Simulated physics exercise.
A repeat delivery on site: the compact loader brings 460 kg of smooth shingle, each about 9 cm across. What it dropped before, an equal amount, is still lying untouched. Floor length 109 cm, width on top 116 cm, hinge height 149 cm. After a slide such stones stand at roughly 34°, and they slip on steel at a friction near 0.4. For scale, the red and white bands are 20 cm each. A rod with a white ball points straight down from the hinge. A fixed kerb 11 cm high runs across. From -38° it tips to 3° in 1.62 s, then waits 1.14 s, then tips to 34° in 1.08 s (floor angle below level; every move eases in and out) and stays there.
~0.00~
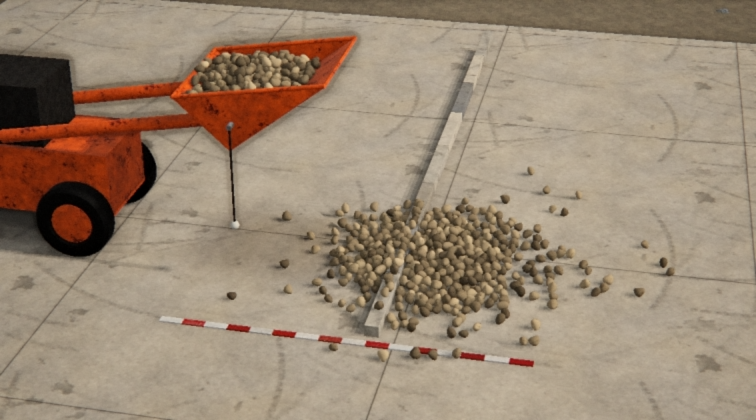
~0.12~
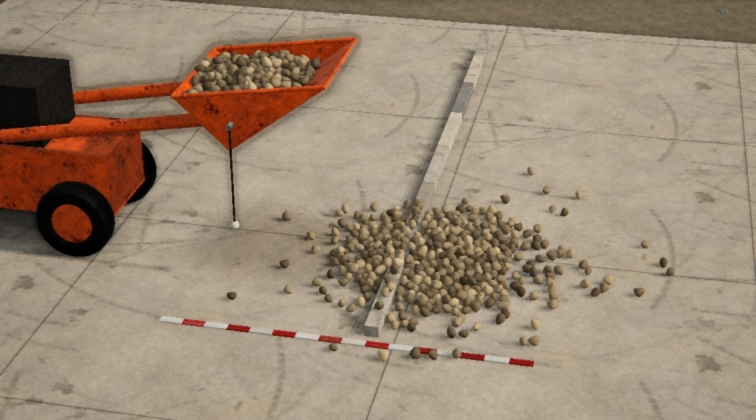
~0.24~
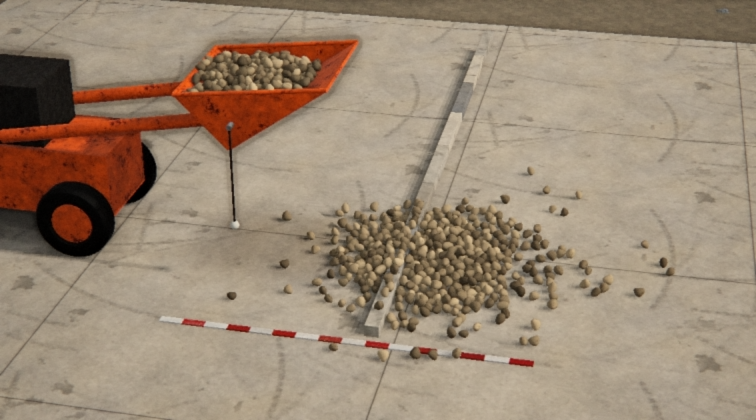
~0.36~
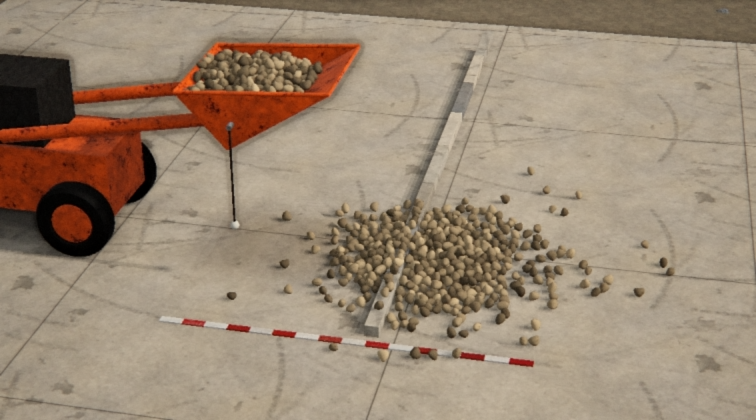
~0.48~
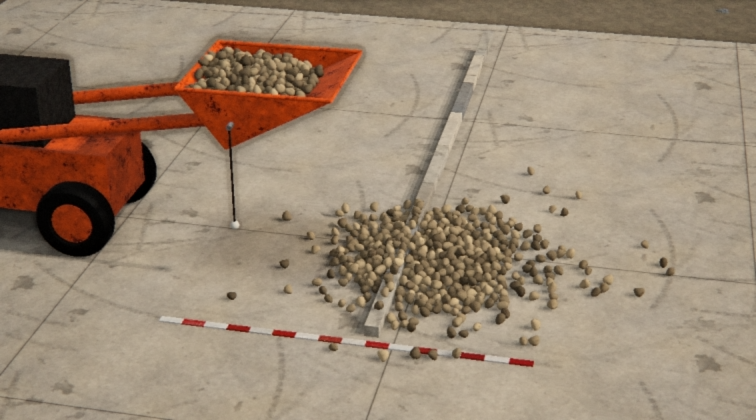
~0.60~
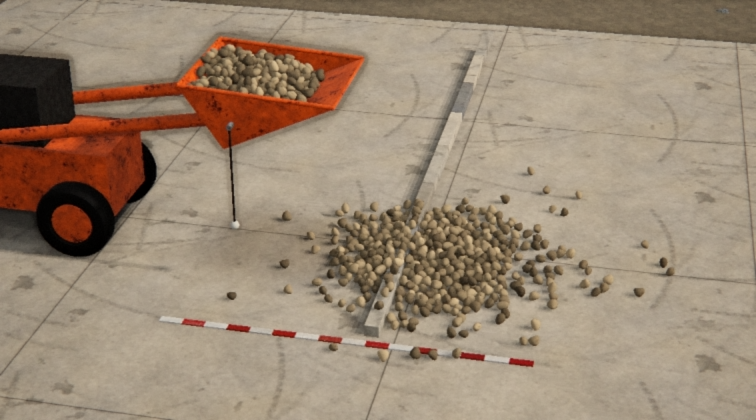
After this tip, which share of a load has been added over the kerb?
Some 22 per cent is added.
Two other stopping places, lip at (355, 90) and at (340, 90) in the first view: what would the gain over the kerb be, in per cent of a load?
Near 55 per cent from the first place, 35 from the second.
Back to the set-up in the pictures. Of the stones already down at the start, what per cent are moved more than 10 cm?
Roughly 10 per cent of them.
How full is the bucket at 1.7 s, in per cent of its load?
It holds some 100 per cent.
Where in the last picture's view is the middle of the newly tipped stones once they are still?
Around (375, 243).
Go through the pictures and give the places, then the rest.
Lip at (325, 86), floor tilted -38°, highest stones at (258, 64). The earlier load is highest near (424, 242), 18 cm above ground level, 30 % on this side of the kerb, 71 % over the kerb, in the first frame.
The bucket is at -37°, its lip at (325, 87); the top of the load is at (259, 64); the stones move at 0.0 m/s on average, in the second frame.
Lip at (327, 90), floor tilted -36°, highest stones at (258, 63); the stones move at 0.1 m/s on average, in the third frame.
Lip at (329, 95), floor tilted -33°, highest stones at (245, 64); the stones move at 0.1 m/s on average, in the fourth frame.
The bucket is at -29°, its lip at (331, 101); the top of the load is at (232, 60); the stones move at 0.1 m/s on average, in the fifth frame.
The bucket is at -25°, its lip at (334, 108); the top of the load is at (226, 59); the stones move at 0.1 m/s on average, in the sixth frame.
After 1.2 s the floor is at -3°; in per cent of one load, 100 in the bucket, 30 on this side of the kerb, 71 over the kerb; the foremost stones are at (649, 286).
After 1.7 s the floor is at 3°; in per cent of one load, 100 in the bucket, 30 on this side of the kerb, 71 over the kerb; the foremost stones are at (649, 286).
After 4.3 s the floor is at 34°; in per cent of one load, 13 in the bucket, 112 on this side of the kerb, 75 over the kerb; the foremost stones are at (649, 286).
After 7.1 s the floor is at 34°; in per cent of one load, 0 in the bucket, 108 on this side of the kerb, 93 over the kerb; the foremost stones are at (649, 286). Net gain over the kerb, 22.
